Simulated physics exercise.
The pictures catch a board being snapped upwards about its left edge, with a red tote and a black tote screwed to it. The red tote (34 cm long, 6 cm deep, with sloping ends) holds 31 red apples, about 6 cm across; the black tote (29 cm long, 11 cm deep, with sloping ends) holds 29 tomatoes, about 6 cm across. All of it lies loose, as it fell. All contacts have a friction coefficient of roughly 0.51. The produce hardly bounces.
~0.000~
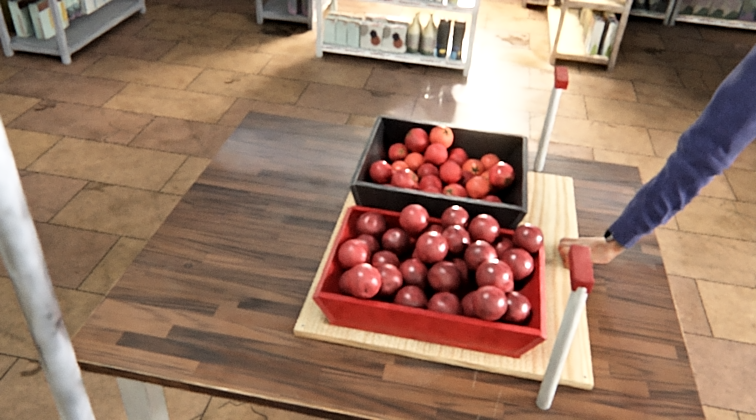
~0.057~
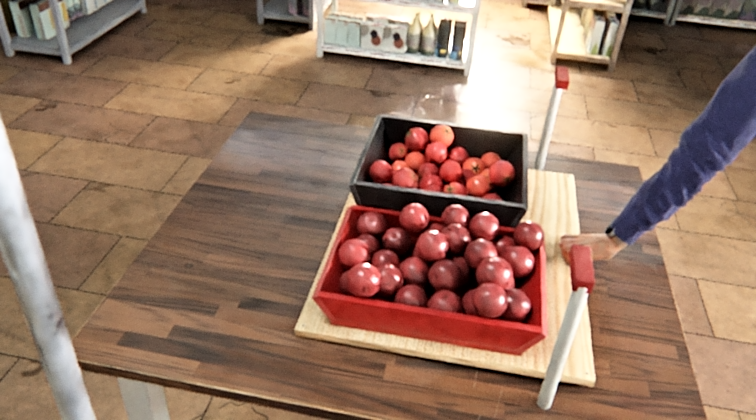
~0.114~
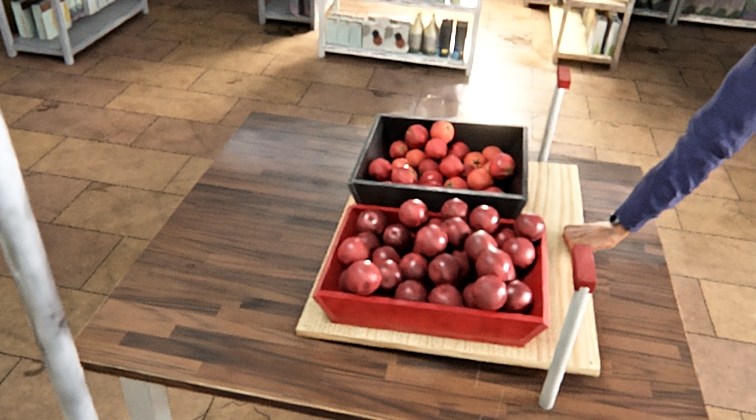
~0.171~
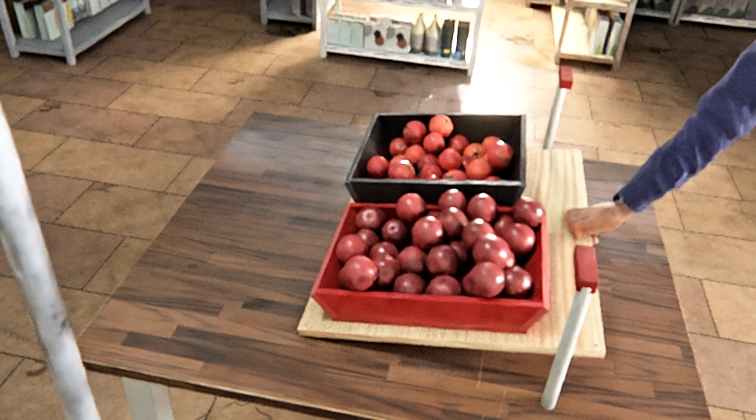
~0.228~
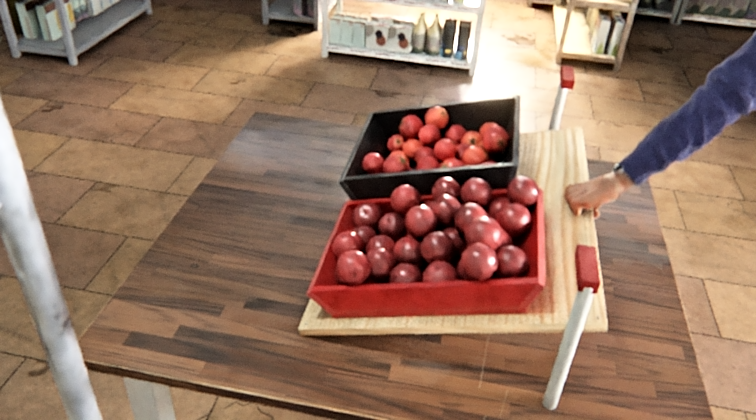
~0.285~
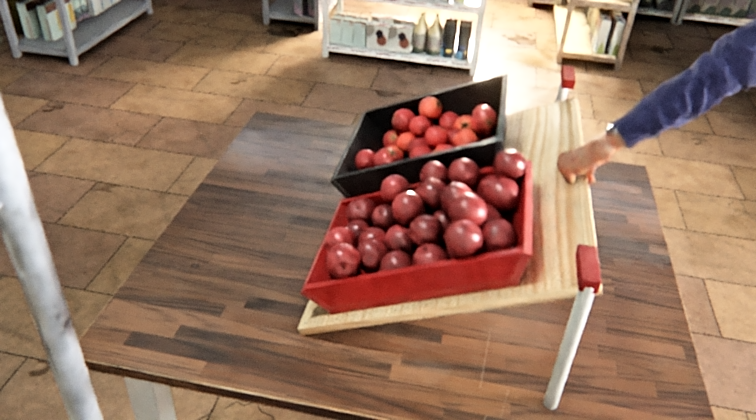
A wooden board carrying a red tote of apples and a black tote of tomatoes lay flat on a table, then tilted upwards on its right side as a hand lifted that edge.
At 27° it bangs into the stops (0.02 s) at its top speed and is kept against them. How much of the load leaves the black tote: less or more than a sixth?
Fewer than one in six of the tomatoes leave the black tote.
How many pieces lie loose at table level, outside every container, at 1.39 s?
Some 8 pieces.
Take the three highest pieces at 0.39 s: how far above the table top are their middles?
About 30 cm.
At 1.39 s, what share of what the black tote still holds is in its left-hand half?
About 70 per cent.
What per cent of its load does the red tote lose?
Red tote 25 per cent.
After 0.29 s, it hits the stops.
After 0.39 s, tilt 27°; the red tote has all 31 and the black tote has all 29.
After 0.53 s, tilt 27°; the red tote is down by 2 of 31 and the black tote has all 29.
After 0.79 s, tilt 27°; the red tote is down by 4 of 31 and the black tote has all 29.
When it is over (at 1.39 s), the red tote is down by 8 of 31 and the black tote has all 29. Asked share, 0 of 29, 0 per cent.
